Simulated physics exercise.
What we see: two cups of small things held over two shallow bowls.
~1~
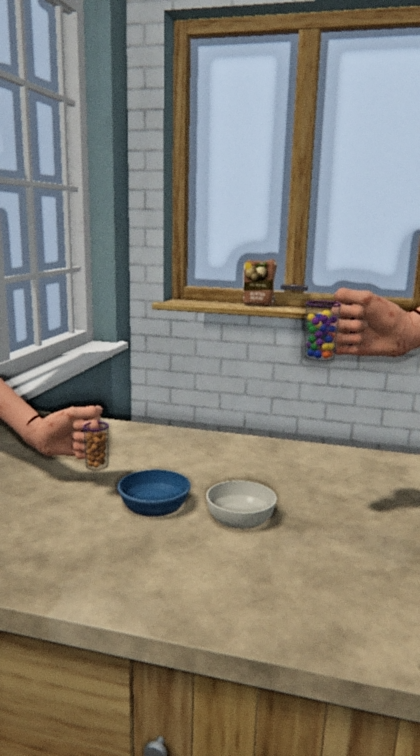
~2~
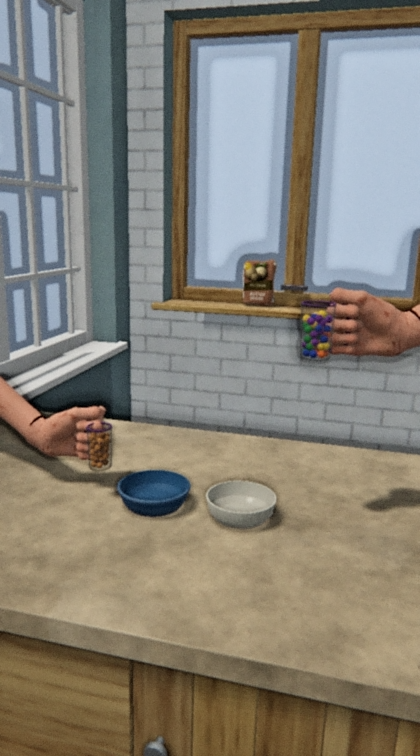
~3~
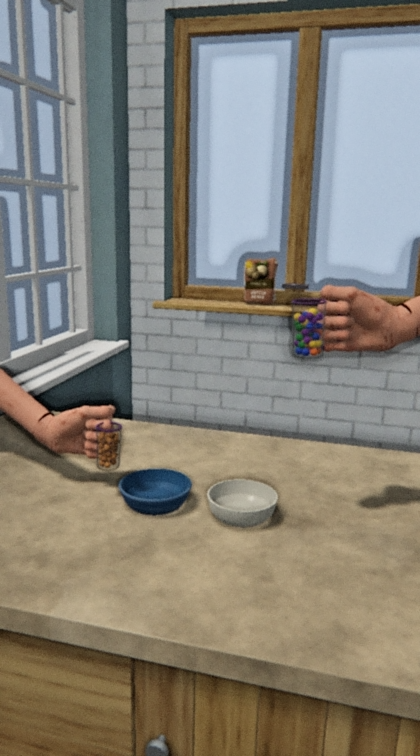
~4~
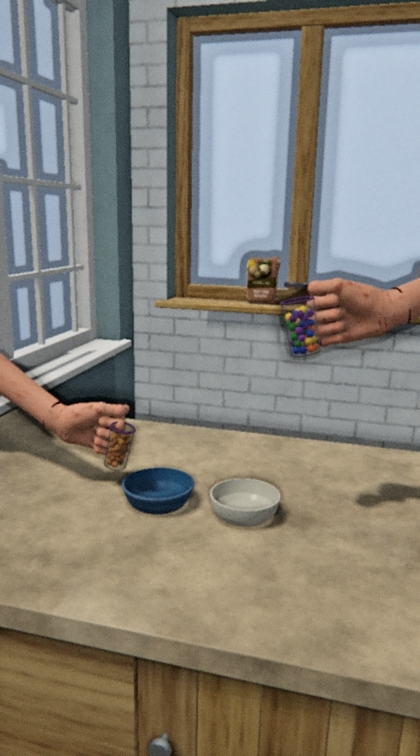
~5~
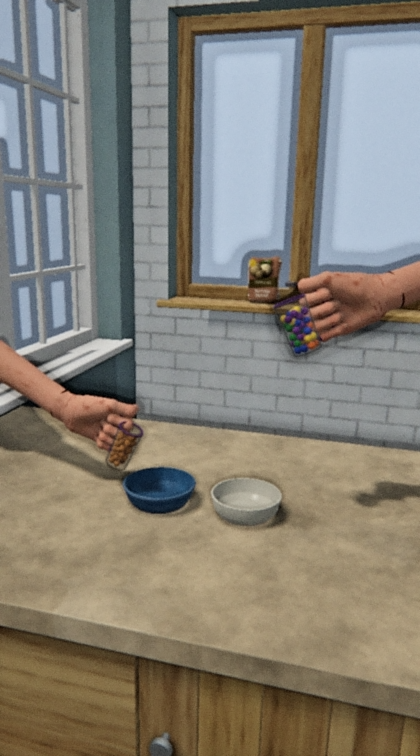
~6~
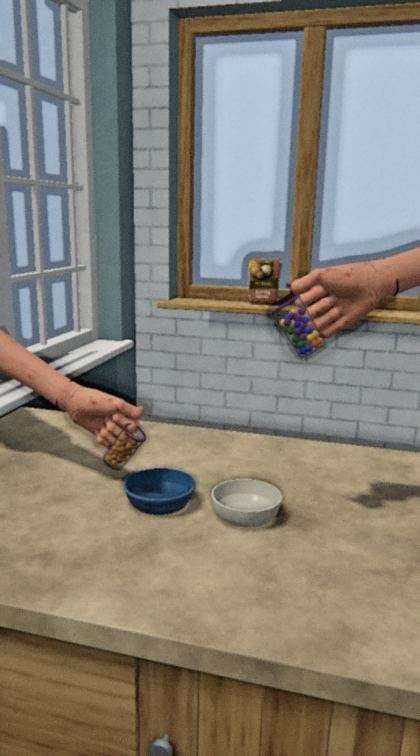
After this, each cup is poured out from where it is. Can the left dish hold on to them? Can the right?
Outcome: On the left the dish: It is likely to finish complete with every piece. Right: It is likely to finish incomplete with pieces gone.
Then, 0.45 s past the last view, left, all still in the cup; right, all still in the cup.
Then, 0.94 s past the last view, left, all still in the cup; right, most still in the cup, a small part in the air.
Then, 1.52 s past the last view, left, about a quarter still in the cup, most in the dish, a small part in the air; right, about two thirds in the dish, a small part outside the dish, about a quarter in the air.
Finally, left, all in the dish, none outside the dish; right, most in the dish, about a quarter outside the dish.
